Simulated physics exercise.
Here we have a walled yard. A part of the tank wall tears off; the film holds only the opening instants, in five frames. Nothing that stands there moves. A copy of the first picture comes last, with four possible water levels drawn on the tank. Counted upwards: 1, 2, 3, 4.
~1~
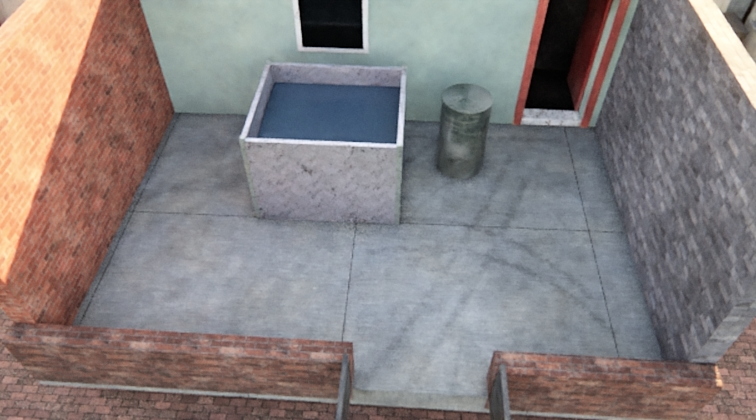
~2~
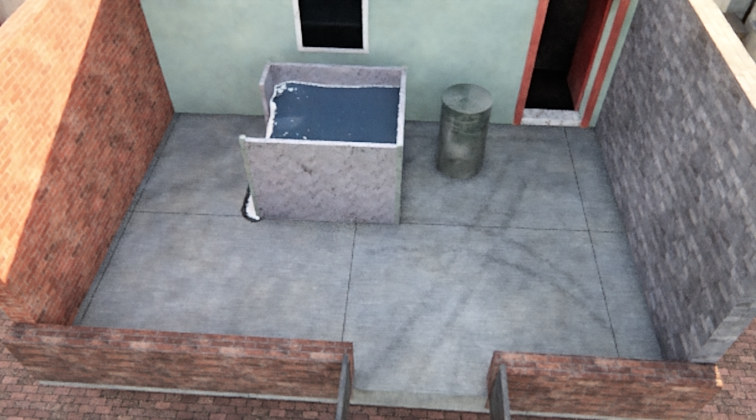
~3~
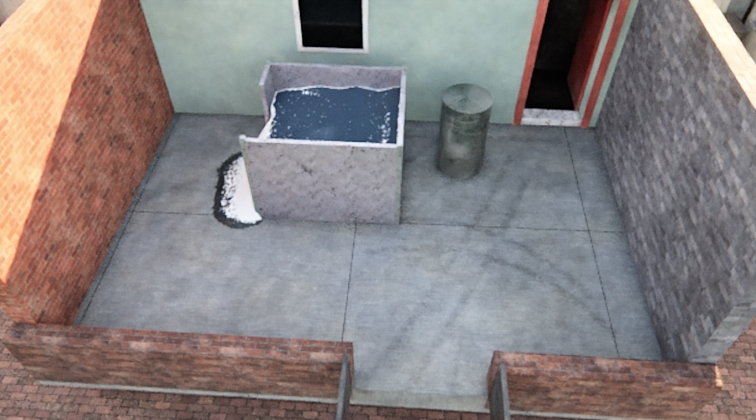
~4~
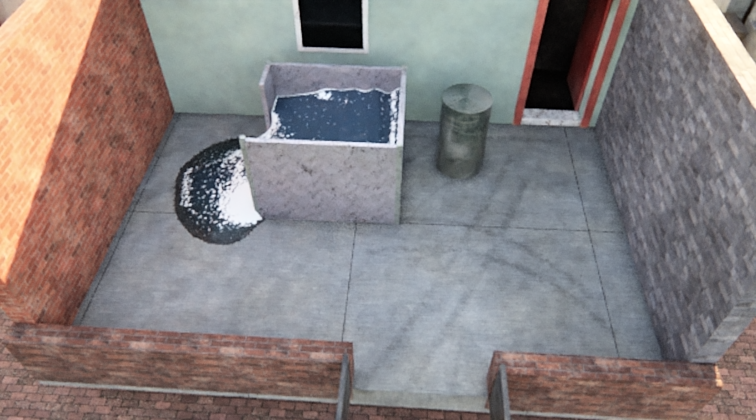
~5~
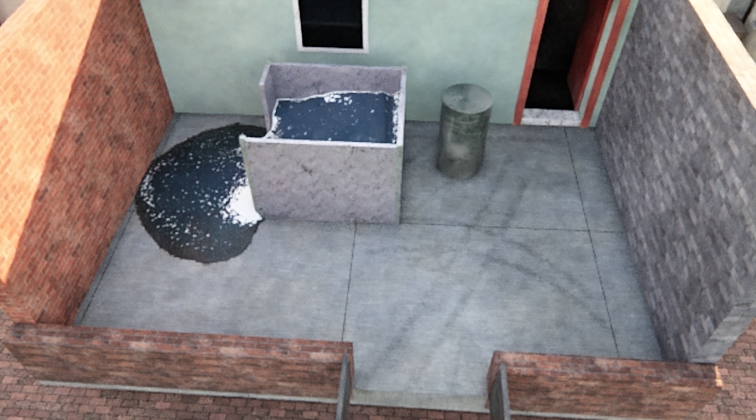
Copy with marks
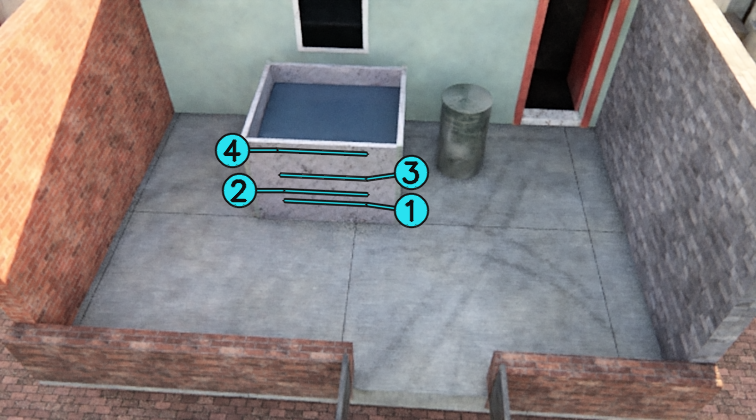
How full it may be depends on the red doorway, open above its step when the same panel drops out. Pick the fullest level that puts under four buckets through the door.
3.
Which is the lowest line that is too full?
Here it is line 4.
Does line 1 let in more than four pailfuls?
No, that is safe.
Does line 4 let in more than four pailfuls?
Yes.
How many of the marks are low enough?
Three.
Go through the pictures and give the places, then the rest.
Water in the tank at rest, its middle at (330, 119); foot of the red doorway at (550, 125); open gate at (423, 344), in the first frame.
In the second frame, 1 % of the ground under water, visible out to (255, 198).
In the third frame, 4 % of the ground under water, visible out to (230, 162).
In the fourth frame, 8 % of the ground under water, visible out to (185, 172).
In the fifth frame, 14 % of the ground under water, visible out to (148, 170).
In cyan, 1 at (326, 202); 2 at (325, 192); 3 at (323, 176); 4 at (321, 152); from the bottom up 1, 2, 3, 4.
For line 1, nothing gets over.
For line 2, nothing gets over.
For line 3, a splash gets over, under a bucket.
For line 4, about 11 bucketfuls get in.
